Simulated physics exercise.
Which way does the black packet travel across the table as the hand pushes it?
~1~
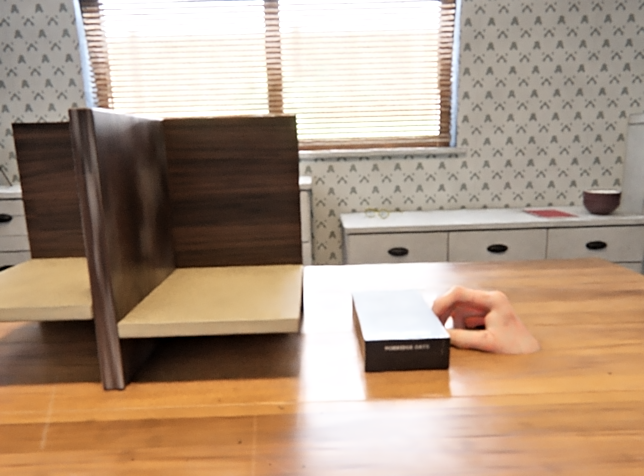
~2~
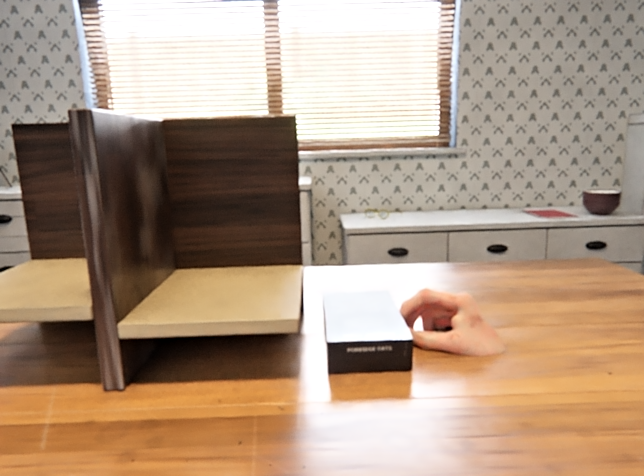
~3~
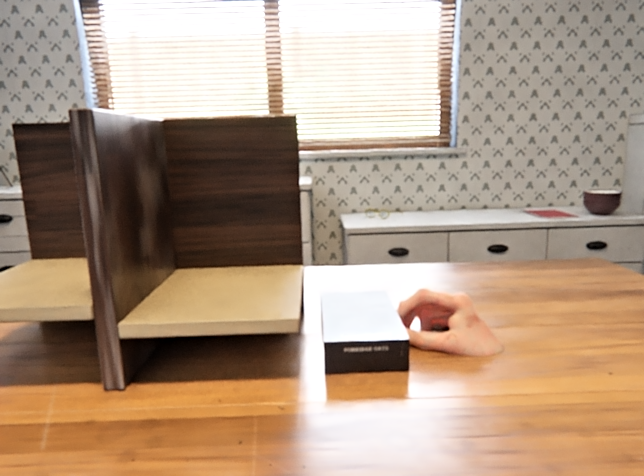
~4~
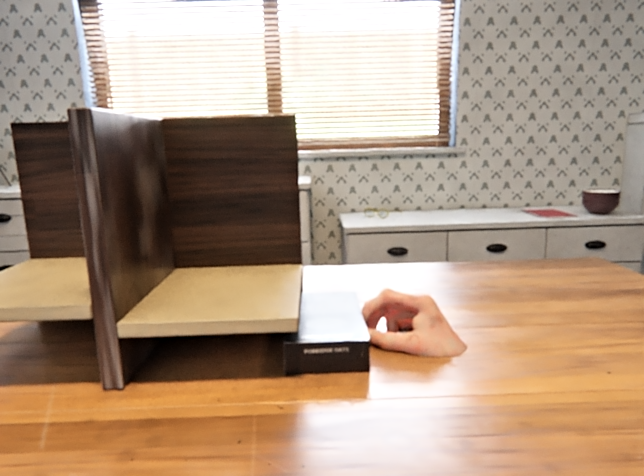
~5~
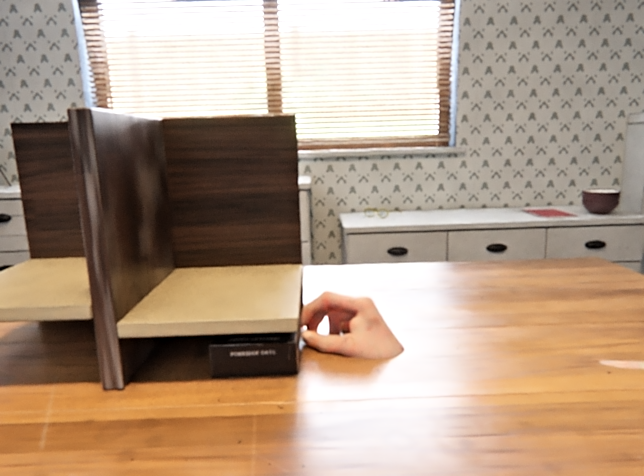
It travels to the left, toward the low shelf and in under it.
